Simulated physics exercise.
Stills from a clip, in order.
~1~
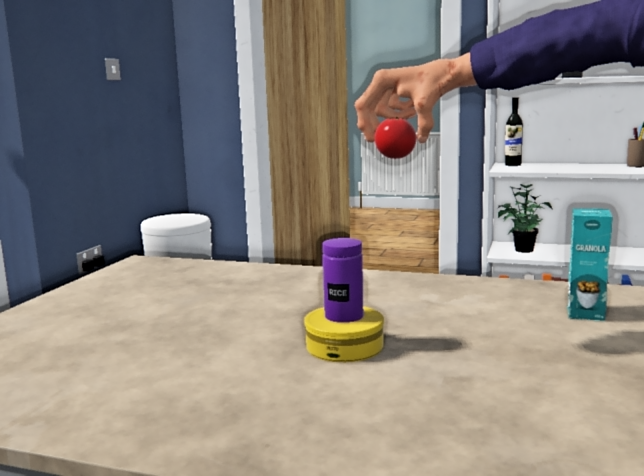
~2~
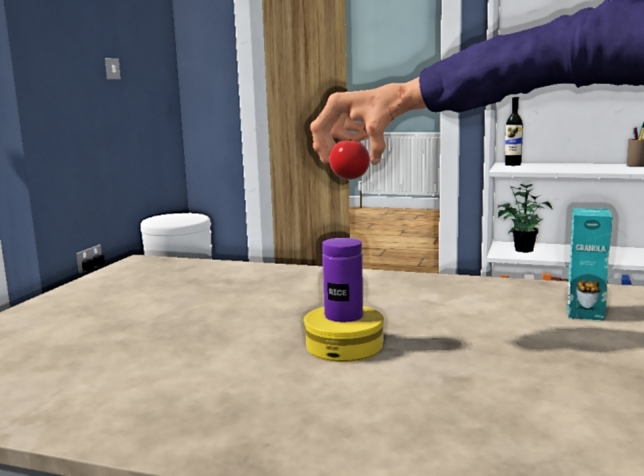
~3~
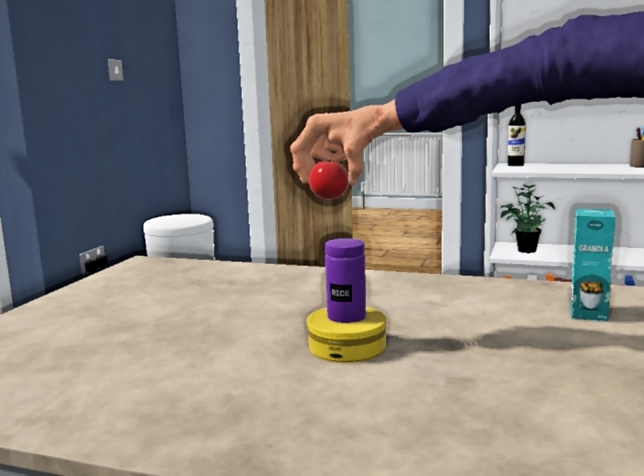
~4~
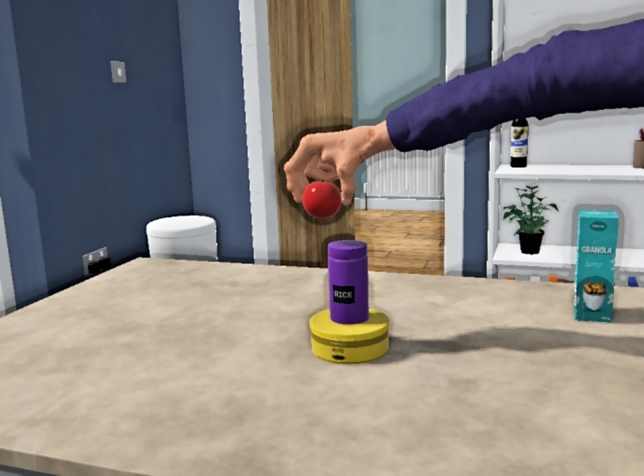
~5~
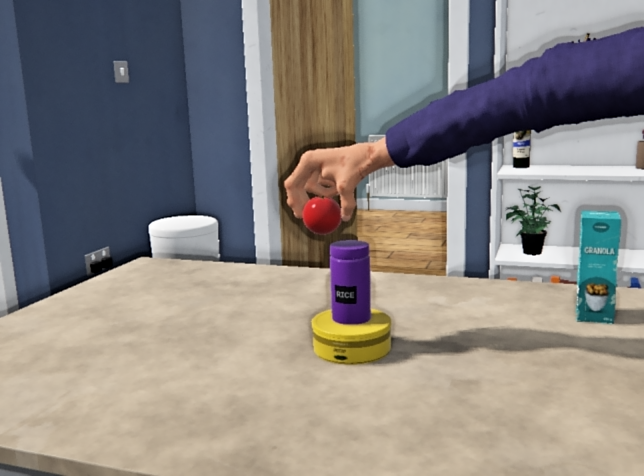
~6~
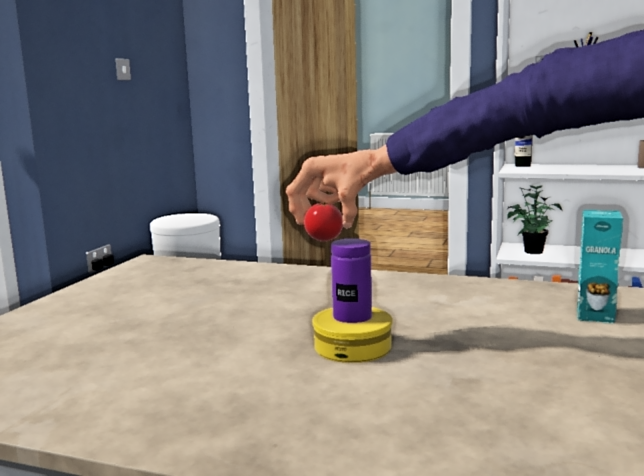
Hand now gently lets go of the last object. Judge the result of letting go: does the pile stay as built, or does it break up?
The pile breaks up.
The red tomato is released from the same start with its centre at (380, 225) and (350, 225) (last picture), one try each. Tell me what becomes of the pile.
Case one: The pile topples; case two: It stands firm.
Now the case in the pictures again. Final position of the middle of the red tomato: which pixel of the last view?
The object winds up at approximately (268, 319).
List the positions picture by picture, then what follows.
Still above its spot; red tomato (396, 138); turquoise carton (589, 264), in the first picture.
Still above its spot; red tomato (350, 159); yellow tub (344, 333), in the second picture.
Still above its spot; red tomato (329, 180); purple jar (346, 280), in the third picture.
Still above its spot; red tomato (322, 199); turquoise carton (595, 266), in the fourth picture.
Still above its spot; red tomato (322, 215); yellow tub (352, 335), in the fifth picture.
In place under the hand; red tomato (324, 222); purple jar (352, 280), in the sixth picture.
Then, 0.30 s after the last picture, red tomato now fallen.
Then, 0.40 s after the last picture, things are still on the move.
Then, 1.60 s after the last picture, nothing new.
At rest, fallen, red tomato; the other 3 in place. Seen from the same camera at the end, red tomato near (268, 319). The pile comes apart.
